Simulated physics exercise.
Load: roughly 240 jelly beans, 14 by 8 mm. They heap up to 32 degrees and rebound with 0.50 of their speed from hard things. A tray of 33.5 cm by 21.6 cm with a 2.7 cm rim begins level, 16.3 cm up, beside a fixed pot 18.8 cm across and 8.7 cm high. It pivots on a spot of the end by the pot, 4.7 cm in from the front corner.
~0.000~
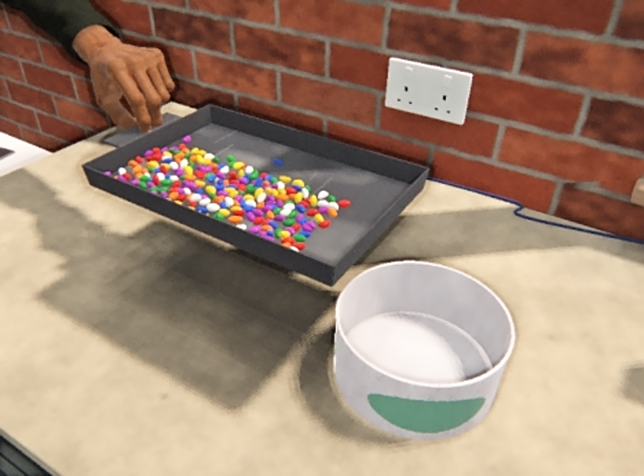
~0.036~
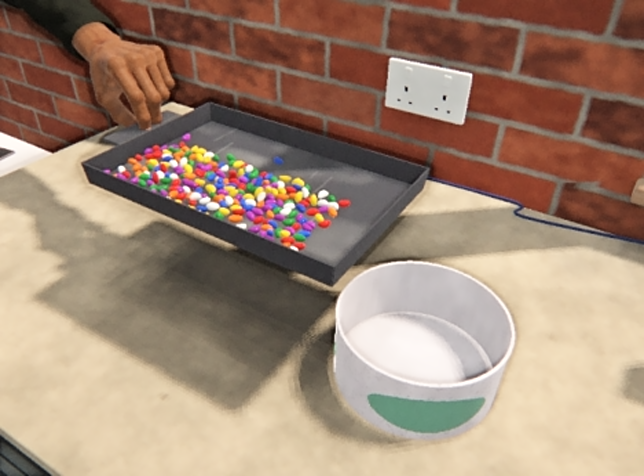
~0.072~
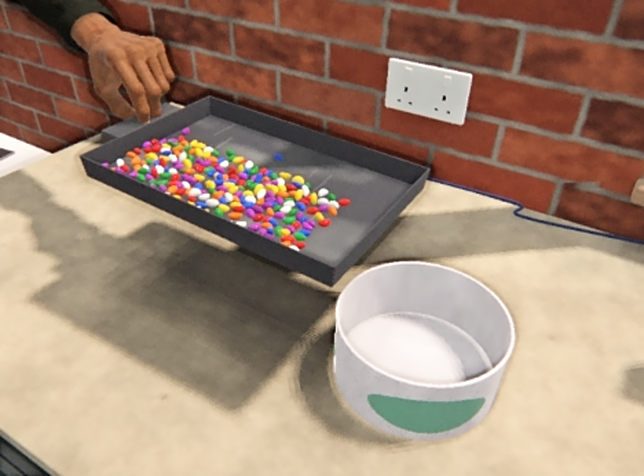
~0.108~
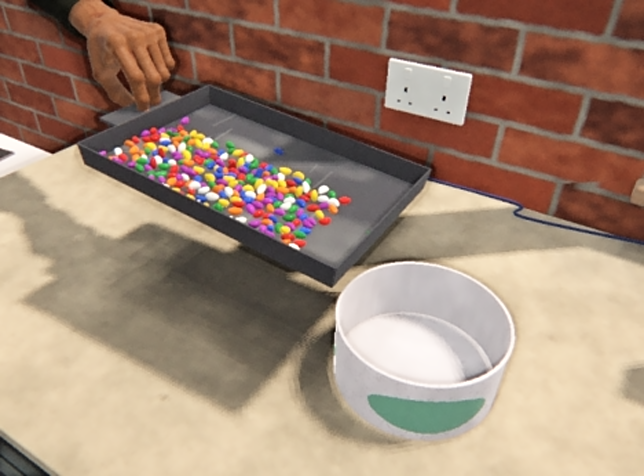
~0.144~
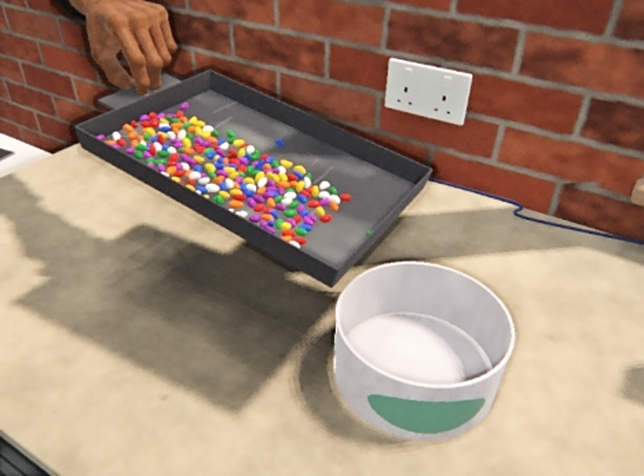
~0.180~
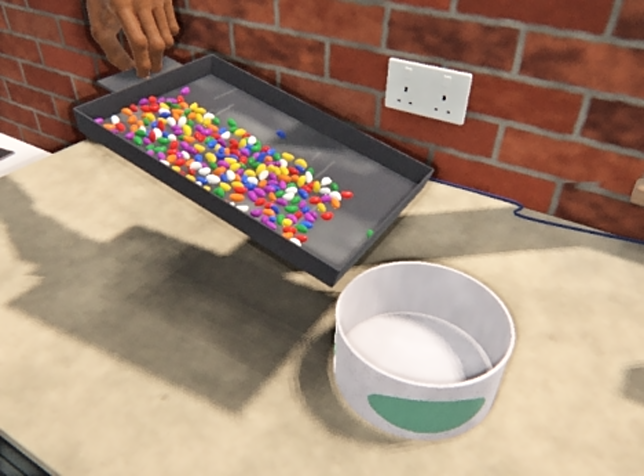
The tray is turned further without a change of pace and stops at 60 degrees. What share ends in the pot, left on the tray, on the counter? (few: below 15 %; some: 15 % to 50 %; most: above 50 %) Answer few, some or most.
Pot some, tray most, counter few.
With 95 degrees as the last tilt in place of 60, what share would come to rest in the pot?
Then about 75 per cent.
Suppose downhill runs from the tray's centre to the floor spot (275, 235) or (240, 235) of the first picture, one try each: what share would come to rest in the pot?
Some 0 and 0 per cent.
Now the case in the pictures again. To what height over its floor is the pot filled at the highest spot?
Roughly 1.5 cm.
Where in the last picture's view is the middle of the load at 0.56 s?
At about (325, 172).
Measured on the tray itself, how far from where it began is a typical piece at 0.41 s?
Some 2 cm.
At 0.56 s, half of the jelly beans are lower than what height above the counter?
About 24 cm.
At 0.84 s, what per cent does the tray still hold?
Roughly 60 per cent.
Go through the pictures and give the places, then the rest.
In the first picture, tray tilt 0 degrees, front corners at (85, 165) and (333, 264); middle of the pieces at (229, 191); pot at (424, 316).
In the second picture, tray tilt 1 degrees, front corners at (85, 162) and (333, 264); middle of the pieces at (229, 190).
In the third picture, tray tilt 2 degrees, front corners at (83, 155) and (334, 265); middle of the pieces at (229, 186).
In the fourth picture, tray tilt 5 degrees, front corners at (81, 143) and (335, 266), lowest corner right front; middle of the pieces at (229, 180).
In the fifth picture, tray tilt 9 degrees, front corners at (79, 126) and (337, 267), lowest corner right front; middle of the pieces at (229, 171).
In the sixth picture, tray tilt 13 degrees, front corners at (77, 109) and (338, 268), lowest corner right front; middle of the pieces at (230, 162); pot at (424, 316). Its pace works out near 105 degrees a second.
After 0.41 s, tilt 37 degrees; the tray holds 100 %, the pot 0 %.
After 0.56 s, tilt 53 degrees; the tray holds 100 %, the pot 0 %.
Then, at 0.84 s, tilt 60 degrees; the tray holds 60 %, the pot 15 %.
In the end, at 1.9 s, pot 40 %, tray 55 %, counter 5 %.
